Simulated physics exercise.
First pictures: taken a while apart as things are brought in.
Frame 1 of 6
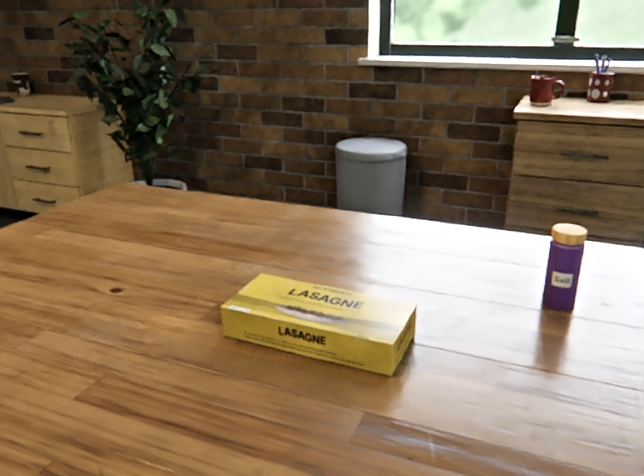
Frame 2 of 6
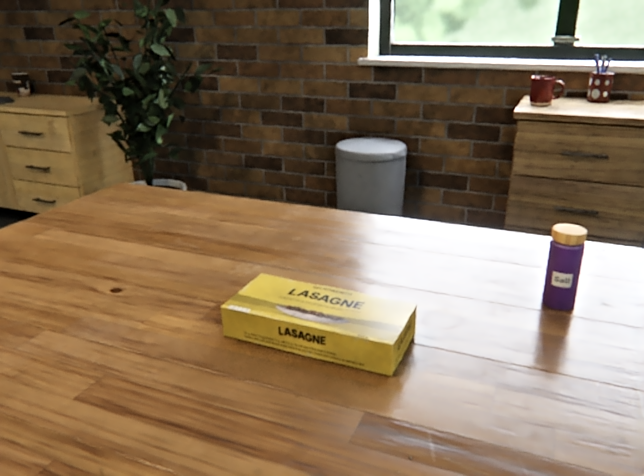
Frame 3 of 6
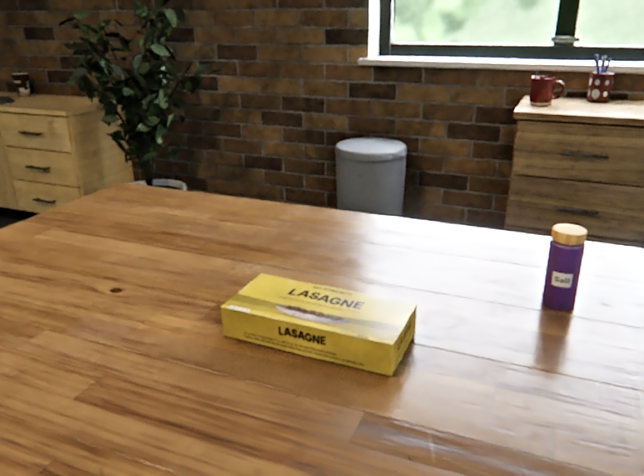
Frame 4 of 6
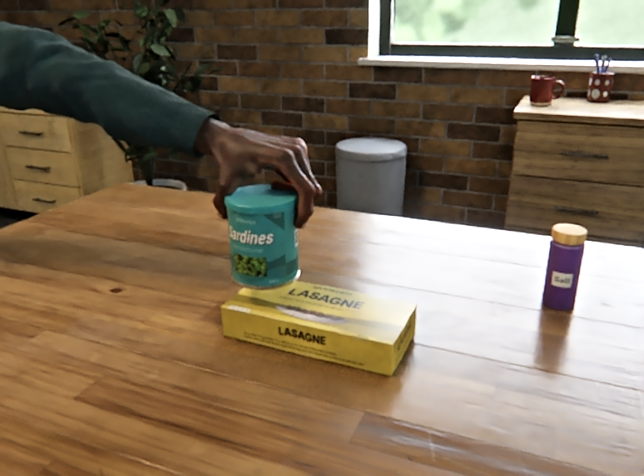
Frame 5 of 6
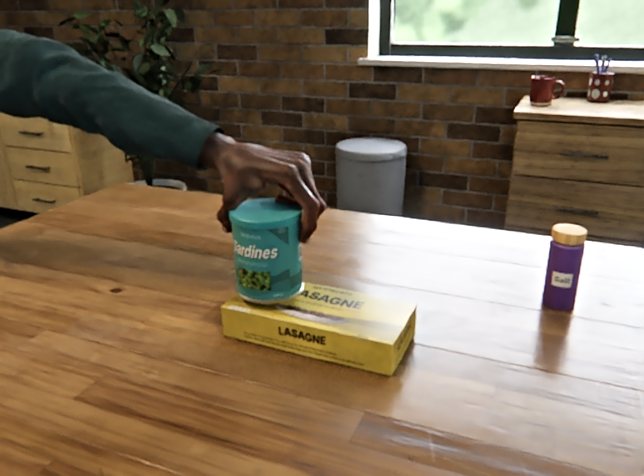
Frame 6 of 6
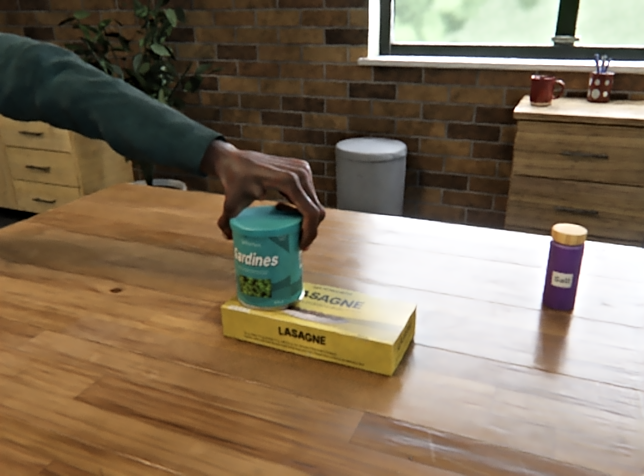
The clip opens on a wooden table with a yellow lasagne packet near the middle and a purple shaker to the right, nothing moving. A hand in a dark green sleeve then appears from the left, holding a turquoise sardines pot, and lowers it slightly onto the packet's left part.
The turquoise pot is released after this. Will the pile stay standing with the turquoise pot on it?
It remains steady.
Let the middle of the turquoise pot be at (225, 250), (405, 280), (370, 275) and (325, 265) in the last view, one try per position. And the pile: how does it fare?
Attempt one, the pile falls over; attempt two, it survives; attempt three, it survives; attempt four, it survives.
Then, 0.50 s past the last view, nothing moves.
Then, 1.30 s past the last view, turquoise pot resting near (269, 257).
Finally, all 4 still in place. Final places as the last picture's camera would see them, turquoise pot near (268, 257). The pile holds.
